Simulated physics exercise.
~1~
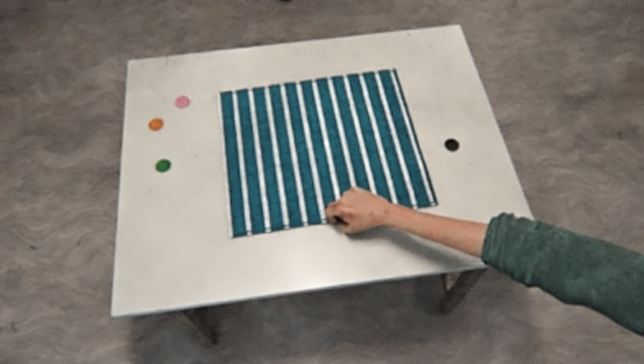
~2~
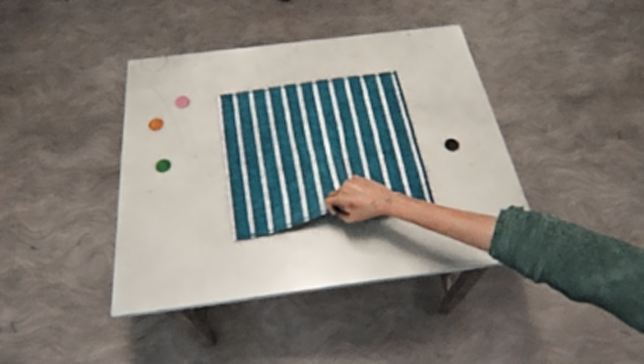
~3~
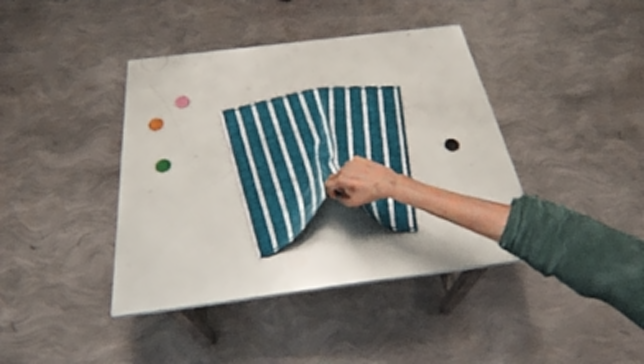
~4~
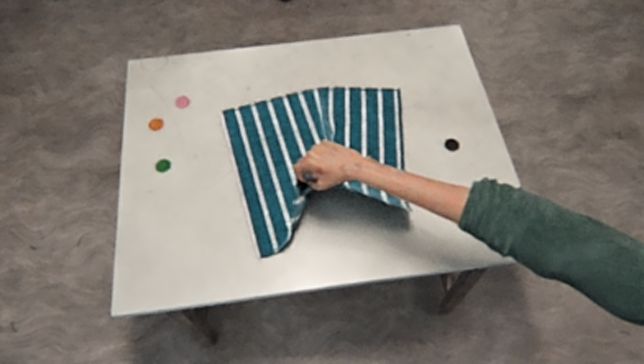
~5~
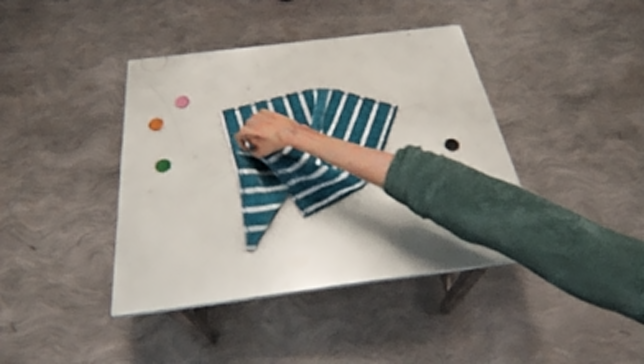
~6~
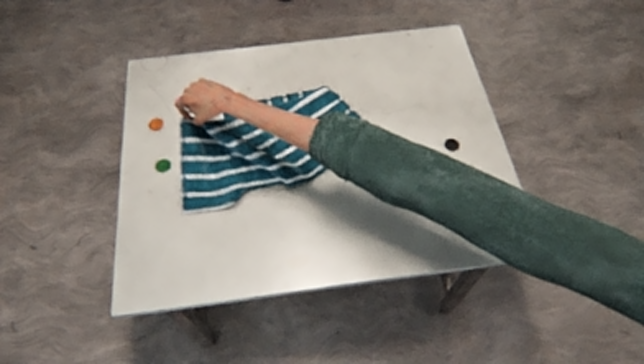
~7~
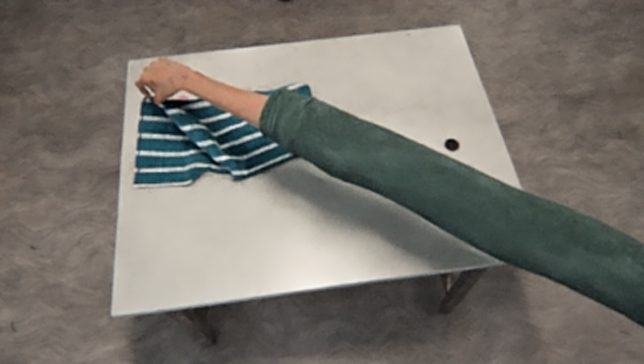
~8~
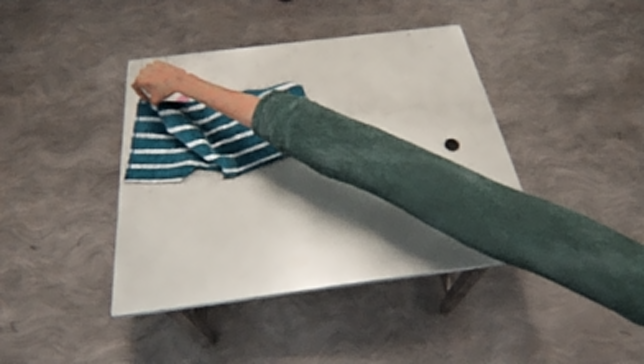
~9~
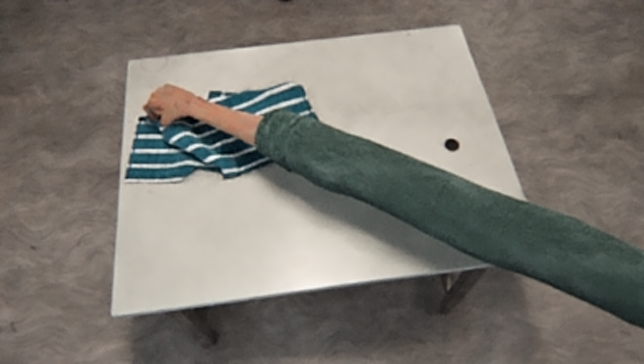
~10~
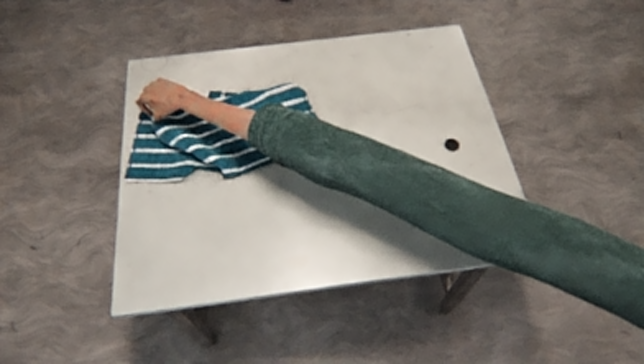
Striped teal cloth being pinched and dragged by a hand to the table's upper left, ending rumpled over orange and green discs.
